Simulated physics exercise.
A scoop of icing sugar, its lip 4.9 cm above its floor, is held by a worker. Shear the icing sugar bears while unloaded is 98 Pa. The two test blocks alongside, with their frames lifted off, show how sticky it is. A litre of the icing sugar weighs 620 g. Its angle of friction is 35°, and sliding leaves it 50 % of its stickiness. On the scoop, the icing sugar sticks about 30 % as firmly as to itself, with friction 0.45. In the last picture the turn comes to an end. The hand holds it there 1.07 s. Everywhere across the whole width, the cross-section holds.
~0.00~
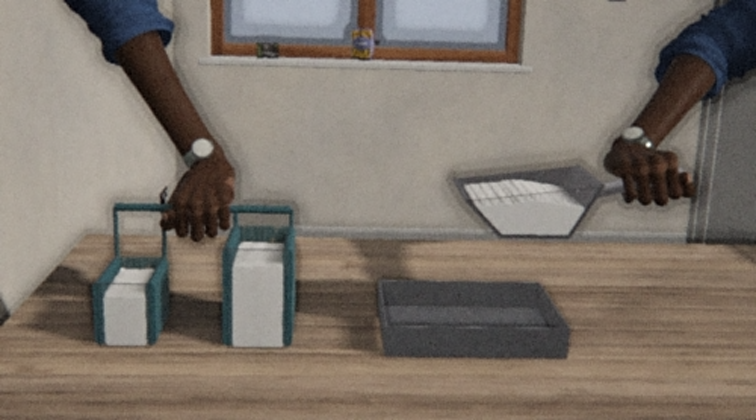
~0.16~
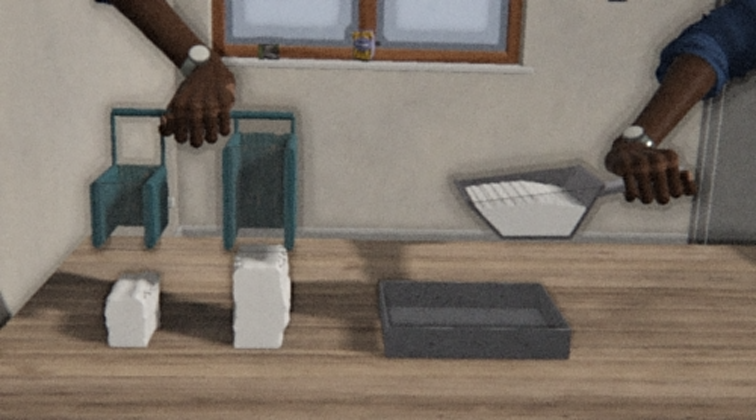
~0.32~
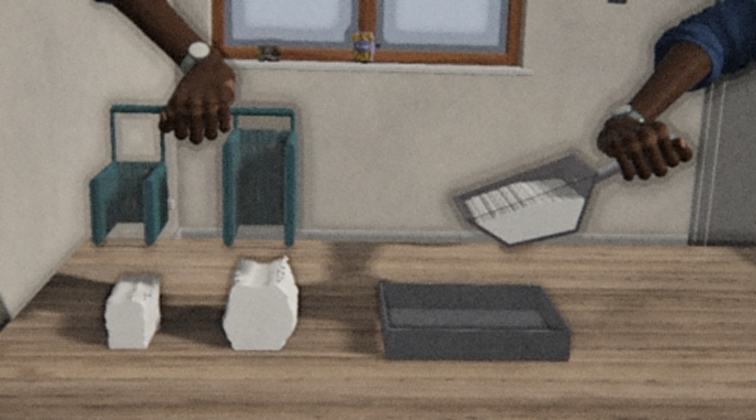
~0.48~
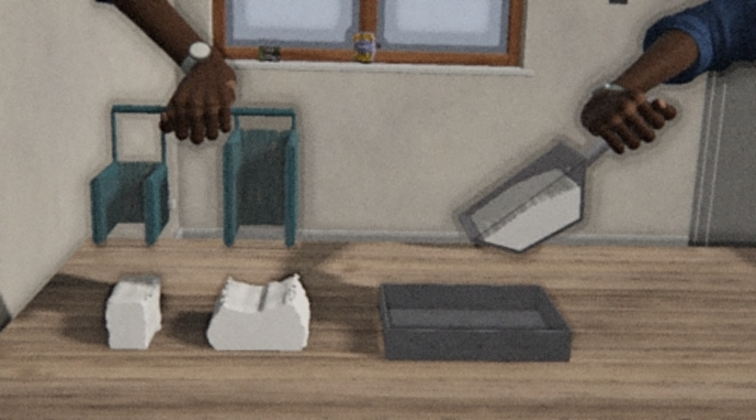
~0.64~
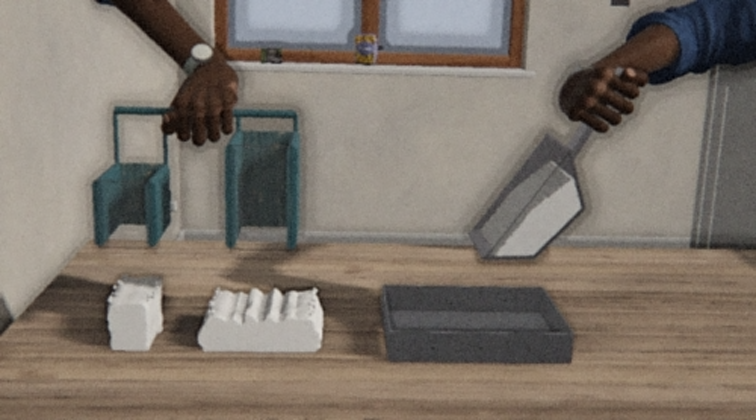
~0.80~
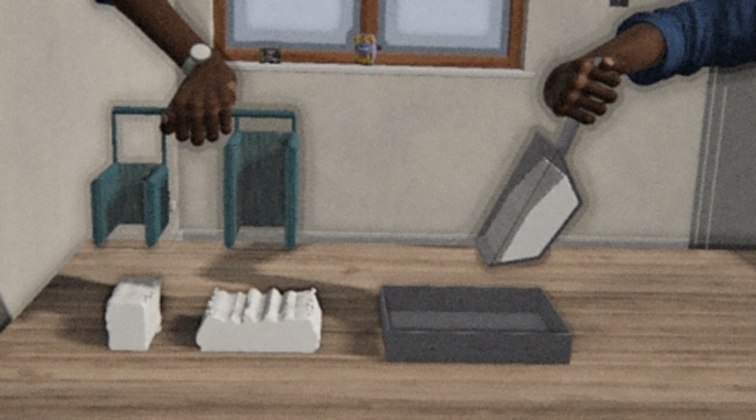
Two teal holders rise in one hand from white powder blocks on a wooden table, and the taller block slumps into a low, wide heap while another hand steeply tilts a scoop of powder beside a gray tray.
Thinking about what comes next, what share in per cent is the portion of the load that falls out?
It should be roughly 0 %.
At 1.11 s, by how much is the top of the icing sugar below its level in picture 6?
I'd say near 0.0 centimetres.
By 0.94 s, the scoop is at 56 degrees and 0 % has left it.
By 1.11 s, the scoop is at 56 degrees and 0 % has left it.
By 1.27 s, the scoop is at 56 degrees and 0 % has left it.
By 1.44 s, the scoop is at 56 degrees and 0 % has left it.
By 1.55 s, at the end, the scoop is at 56 degrees and 0 % has left it.
